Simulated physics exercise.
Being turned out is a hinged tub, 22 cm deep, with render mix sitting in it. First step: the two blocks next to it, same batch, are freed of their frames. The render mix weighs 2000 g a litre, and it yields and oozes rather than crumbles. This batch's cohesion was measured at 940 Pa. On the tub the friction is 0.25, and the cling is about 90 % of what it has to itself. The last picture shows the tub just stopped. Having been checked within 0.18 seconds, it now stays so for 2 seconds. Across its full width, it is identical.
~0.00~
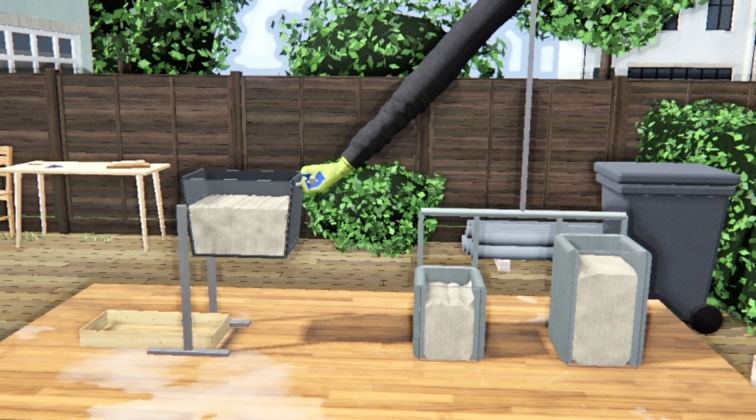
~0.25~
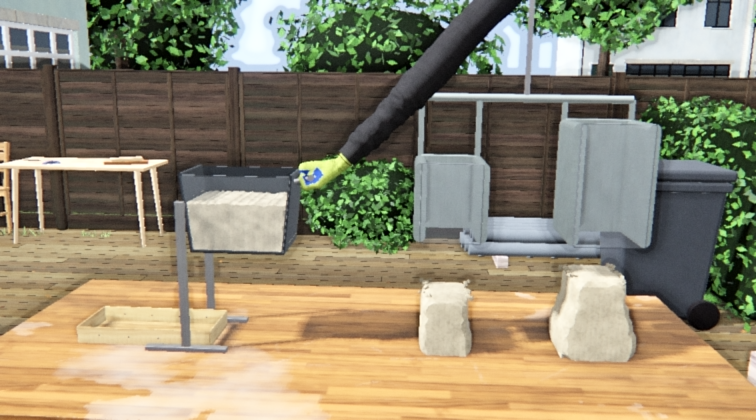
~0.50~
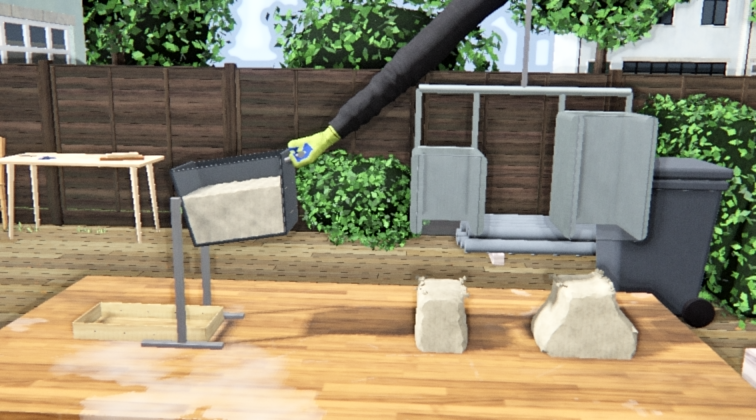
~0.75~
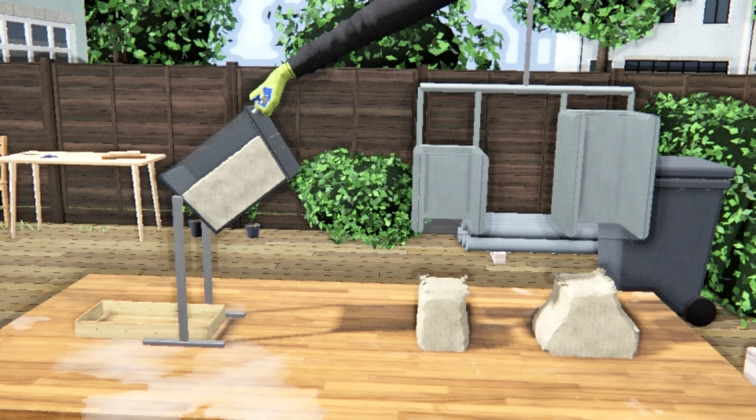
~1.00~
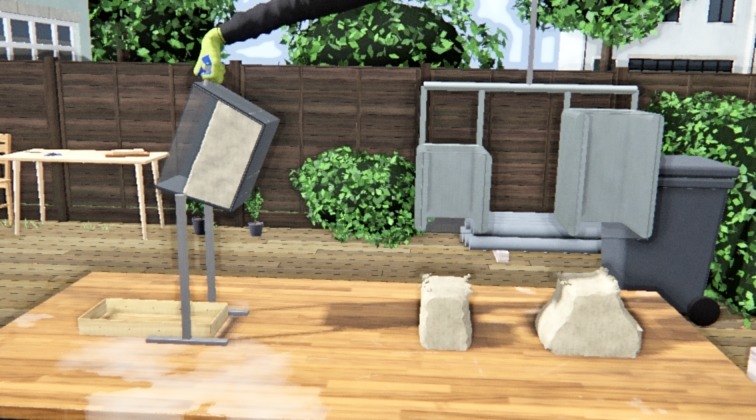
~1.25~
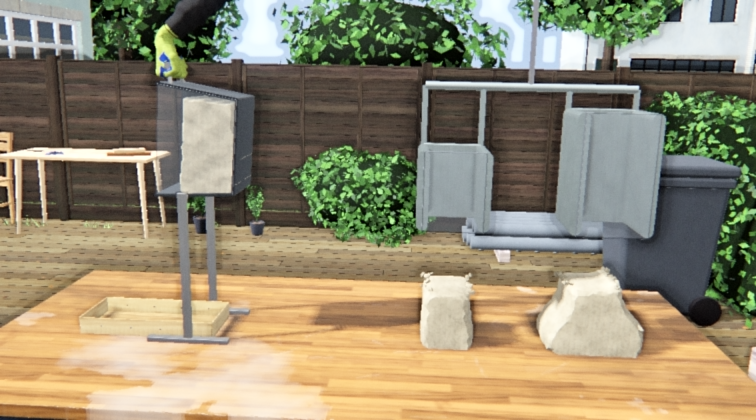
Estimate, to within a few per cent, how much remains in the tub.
Roughly 98 per cent remains in the tub.
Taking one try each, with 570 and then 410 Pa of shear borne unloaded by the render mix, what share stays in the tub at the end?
60 %, then 50 %.
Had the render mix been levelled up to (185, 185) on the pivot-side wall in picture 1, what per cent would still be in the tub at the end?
In that case, around 55 percent.
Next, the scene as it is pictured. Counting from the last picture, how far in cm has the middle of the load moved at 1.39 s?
3 cm.
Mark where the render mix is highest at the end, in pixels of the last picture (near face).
Around (194, 129).
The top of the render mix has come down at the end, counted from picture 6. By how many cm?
Roughly 9 cm.
After 1.39 s, the tub is at 86 degrees and holds 100 %.
After 1.56 s, the tub is at 86 degrees and holds 100 %.
After 1.73 s, the tub is at 86 degrees and holds 98 %.
After 1.90 s, the tub is at 86 degrees and holds 98 %.
After 3.25 s, the tub is at 86 degrees and holds 98 %.
